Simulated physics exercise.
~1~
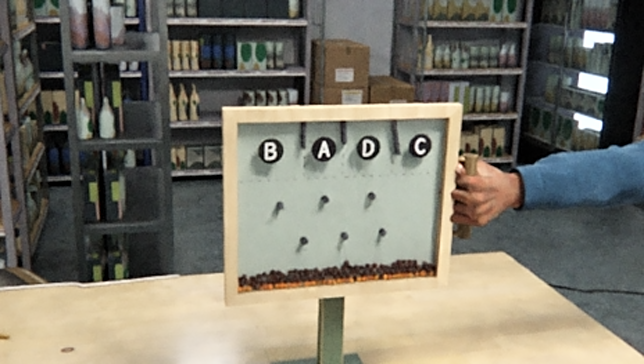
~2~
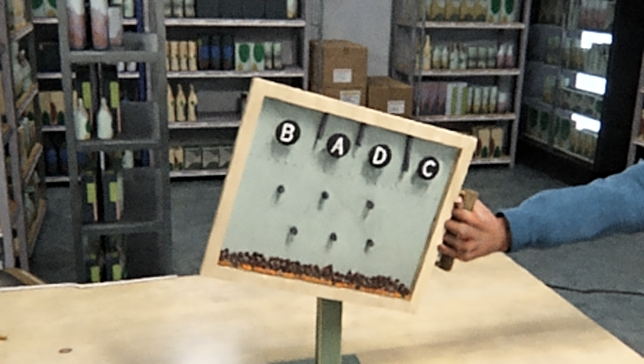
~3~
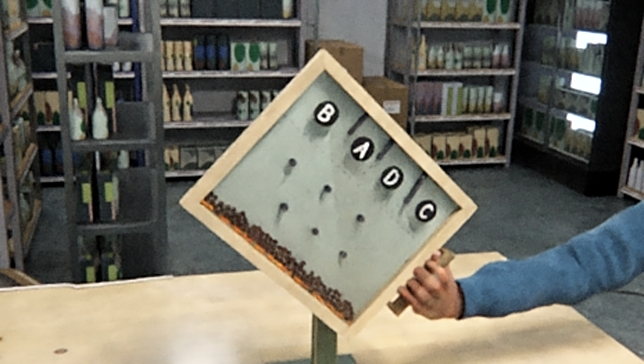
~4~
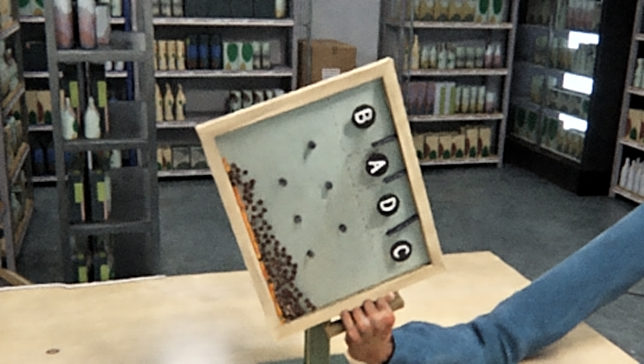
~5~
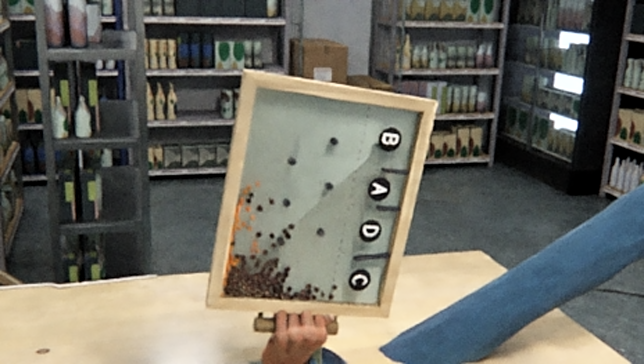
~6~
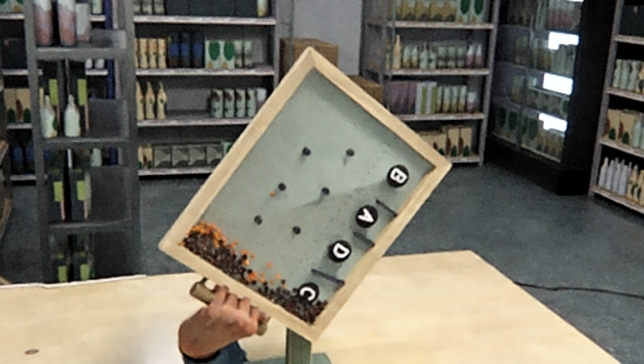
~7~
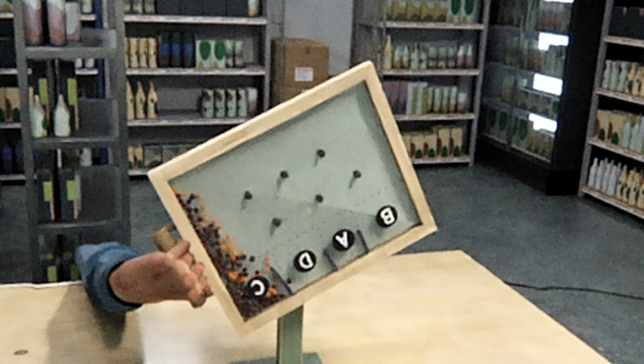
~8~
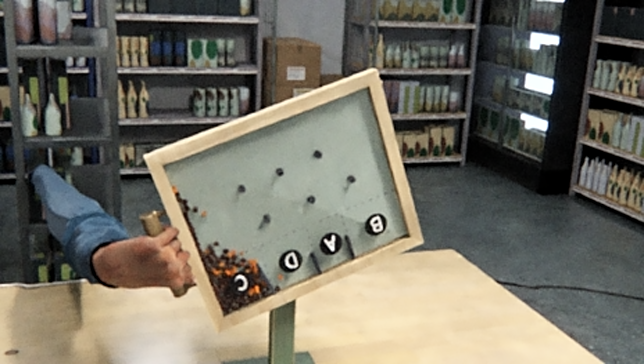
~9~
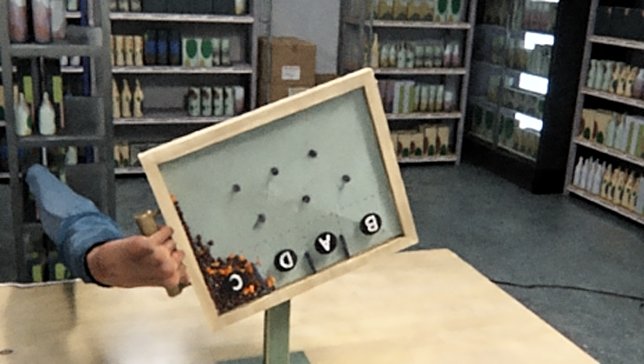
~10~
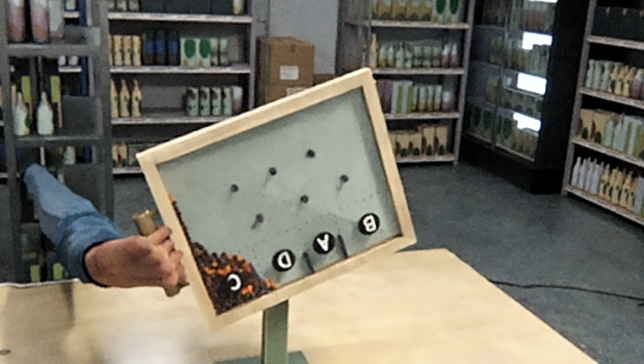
In a shop, a hand turns a framed case clockwise until pills gather around C.
